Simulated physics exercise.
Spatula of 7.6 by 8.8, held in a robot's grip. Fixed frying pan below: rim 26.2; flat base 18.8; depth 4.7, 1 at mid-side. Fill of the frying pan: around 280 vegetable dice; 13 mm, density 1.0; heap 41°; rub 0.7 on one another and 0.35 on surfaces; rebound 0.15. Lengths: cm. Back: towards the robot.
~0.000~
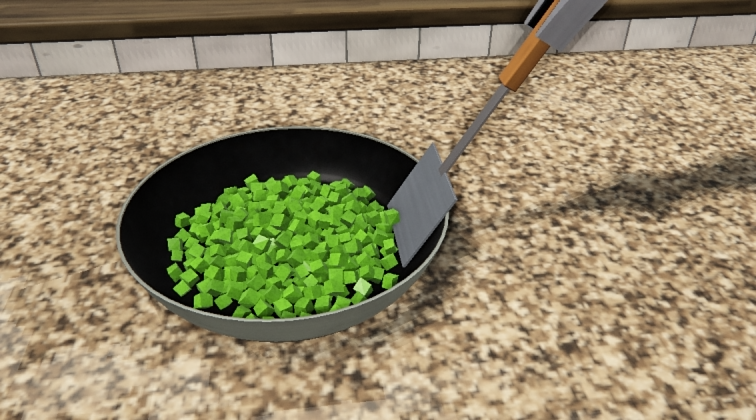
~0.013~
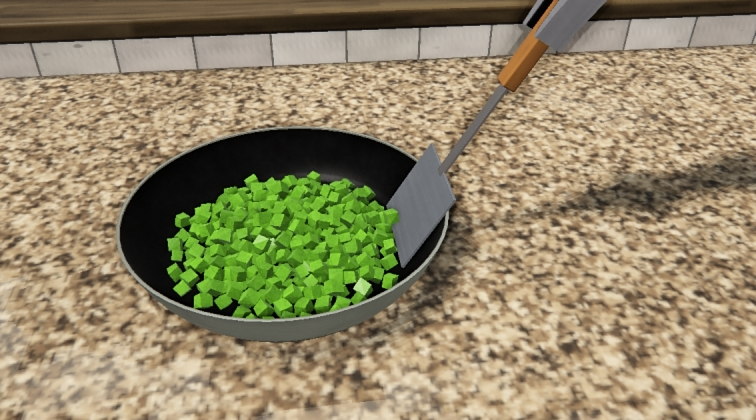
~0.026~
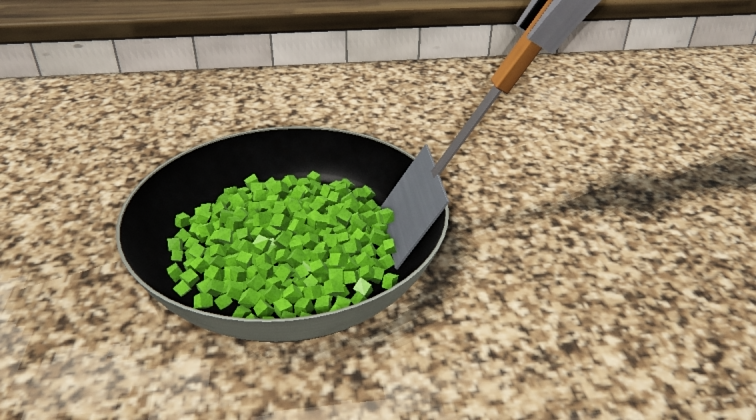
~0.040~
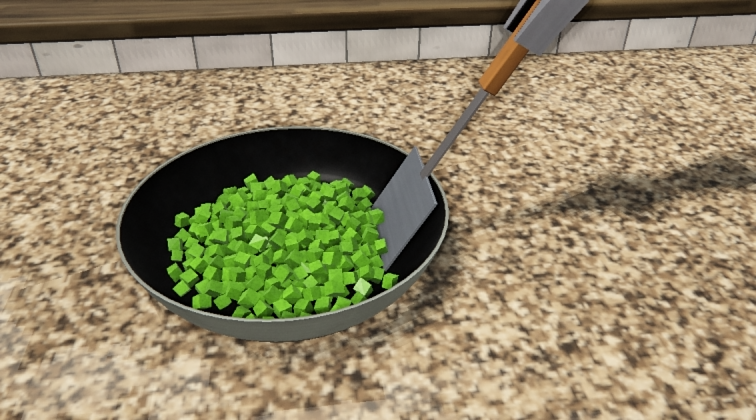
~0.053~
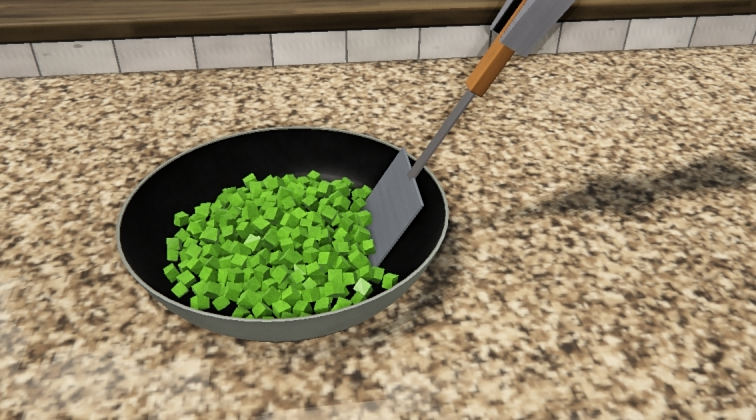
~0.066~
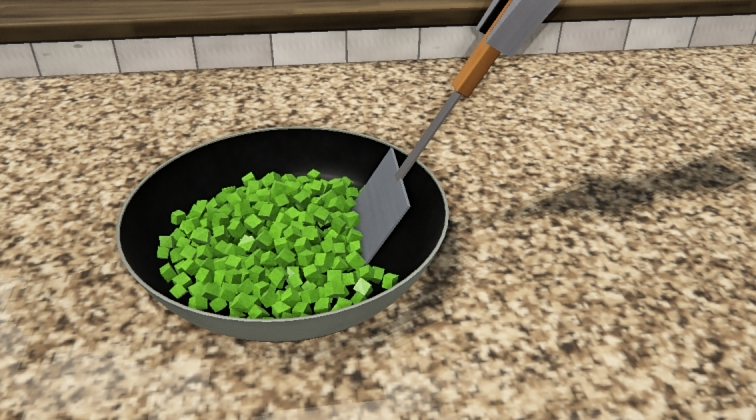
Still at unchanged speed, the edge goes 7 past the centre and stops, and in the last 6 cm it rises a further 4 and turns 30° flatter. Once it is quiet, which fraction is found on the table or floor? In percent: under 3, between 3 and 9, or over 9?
Between 3 and 9 percent.
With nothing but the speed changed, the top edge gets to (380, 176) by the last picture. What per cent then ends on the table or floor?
Expect about 15 per cent there.
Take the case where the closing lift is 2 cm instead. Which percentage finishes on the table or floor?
It comes to near 10 percent.
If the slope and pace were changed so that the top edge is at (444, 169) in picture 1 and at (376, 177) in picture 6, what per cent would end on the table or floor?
Roughly 15 %.
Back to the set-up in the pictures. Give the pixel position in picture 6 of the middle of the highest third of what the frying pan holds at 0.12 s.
Roughly pixel (233, 228).
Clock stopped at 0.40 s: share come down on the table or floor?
Roughly 4 percent.
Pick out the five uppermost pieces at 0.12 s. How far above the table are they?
4 cm.
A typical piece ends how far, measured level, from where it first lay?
The answer is about 6 cm.
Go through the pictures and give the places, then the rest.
The first frame shows the spatula top edge at (444, 169), sloping 59°; upper third of the load around (289, 228), from x 175 to 390, top at y 180; 283 in the frying pan.
The second frame shows the spatula top edge at (443, 169), sloping 59°; upper third of the load around (289, 228), from x 175 to 390, top at y 180.
The third frame shows the spatula top edge at (437, 171), sloping 59°; upper third of the load around (291, 226), from x 175 to 390, top at y 180.
The fourth frame shows the spatula top edge at (425, 173), sloping 59°; upper third of the load around (293, 224), from x 175 to 390, top at y 180.
The fifth frame shows the spatula top edge at (413, 174), sloping 59°; upper third of the load around (289, 225), from x 170 to 390, top at y 180.
The sixth frame shows the spatula top edge at (400, 175), sloping 59°; upper third of the load around (282, 224), from x 165 to 390, top at y 175; 283 in the frying pan.
After 0.12 s, sloping 59°, highest piece 5 above the table; 283 in the frying pan.
After 0.18 s, sloping 48°, highest piece 7 above the table; 282 in the frying pan, 1 on the blade or in flight.
After 0.40 s, sloping 29°, highest piece 6 above the table; 268 in the frying pan, 13 on the table or floor, 2 on the blade or in flight.
After 1.45 s, sloping 29°, highest piece 6 above the table; 268 in the frying pan, 15 on the table or floor.
In the end, 268 in the frying pan, 15 on the table or floor. That is 5 % on the table or floor.
